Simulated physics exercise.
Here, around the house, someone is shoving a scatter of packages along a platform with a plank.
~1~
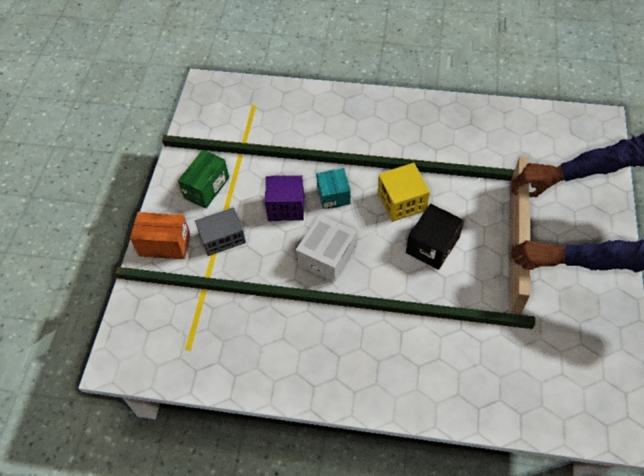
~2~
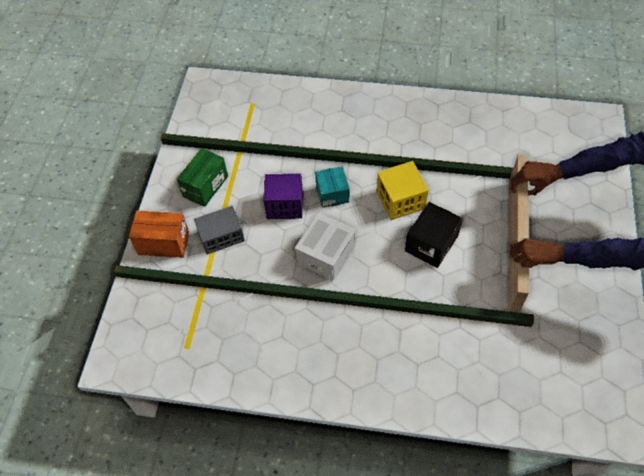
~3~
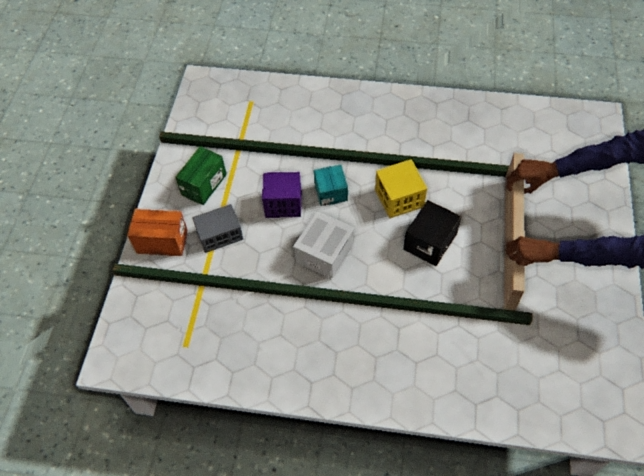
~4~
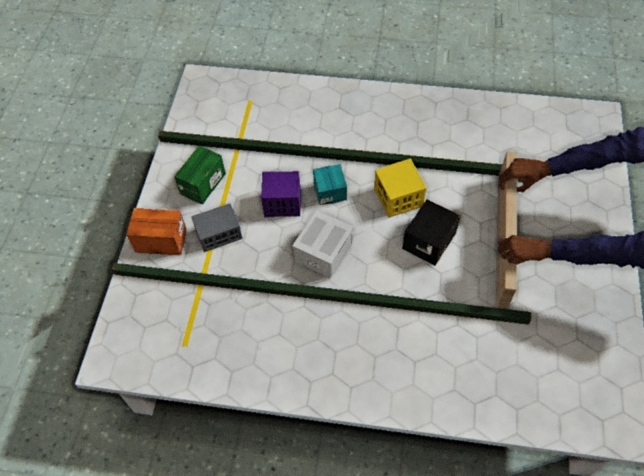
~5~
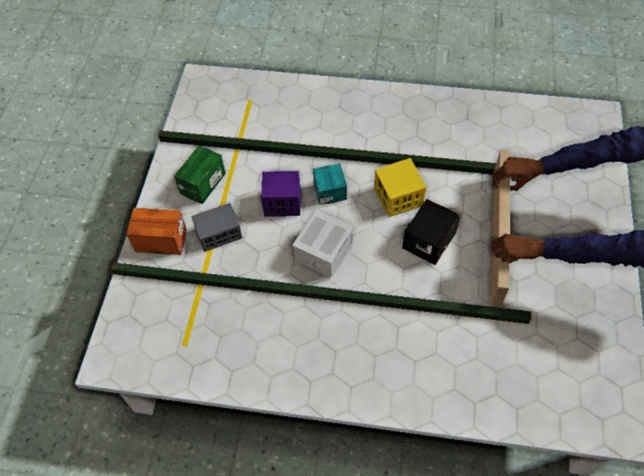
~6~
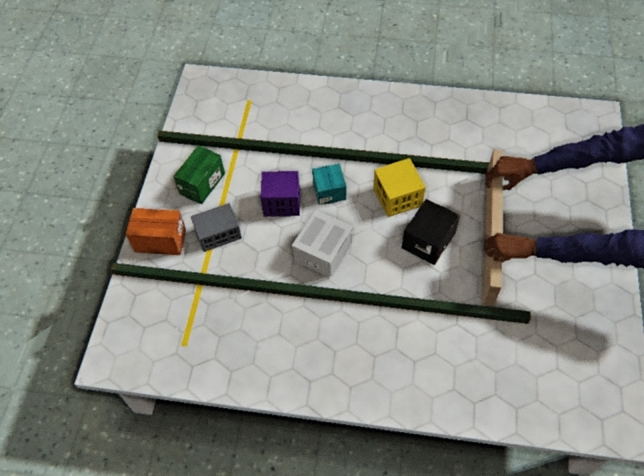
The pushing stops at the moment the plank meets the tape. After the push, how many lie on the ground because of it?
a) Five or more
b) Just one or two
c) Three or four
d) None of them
Answer: B.
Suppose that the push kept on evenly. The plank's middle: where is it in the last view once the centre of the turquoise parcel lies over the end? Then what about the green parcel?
Estimated middle: (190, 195), and (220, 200) for the other.
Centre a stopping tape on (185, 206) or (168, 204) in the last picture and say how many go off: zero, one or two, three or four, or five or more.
In turn: 5 or more; 5 or more.
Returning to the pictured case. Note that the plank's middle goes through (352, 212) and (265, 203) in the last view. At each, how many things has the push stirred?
That makes 5 at the first spot and 8 at the second.
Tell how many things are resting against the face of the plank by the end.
2.
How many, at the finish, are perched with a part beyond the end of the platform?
I get 1.
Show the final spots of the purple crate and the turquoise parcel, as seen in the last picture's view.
About (175, 184), and the other about (182, 154).
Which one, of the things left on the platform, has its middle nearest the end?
The green parcel, it is.
Early on, none off yet; orange parcel at rest near (157, 232); green parcel at rest near (200, 175); grey crate at rest near (217, 227).
A while later, none off yet; orange parcel travelled about its own width near (121, 231); green parcel travelled a little near (191, 174); grey crate travelled about its own width near (167, 213).
Finally, the number that fall off is one or two; lost, grey crate and orange parcel.
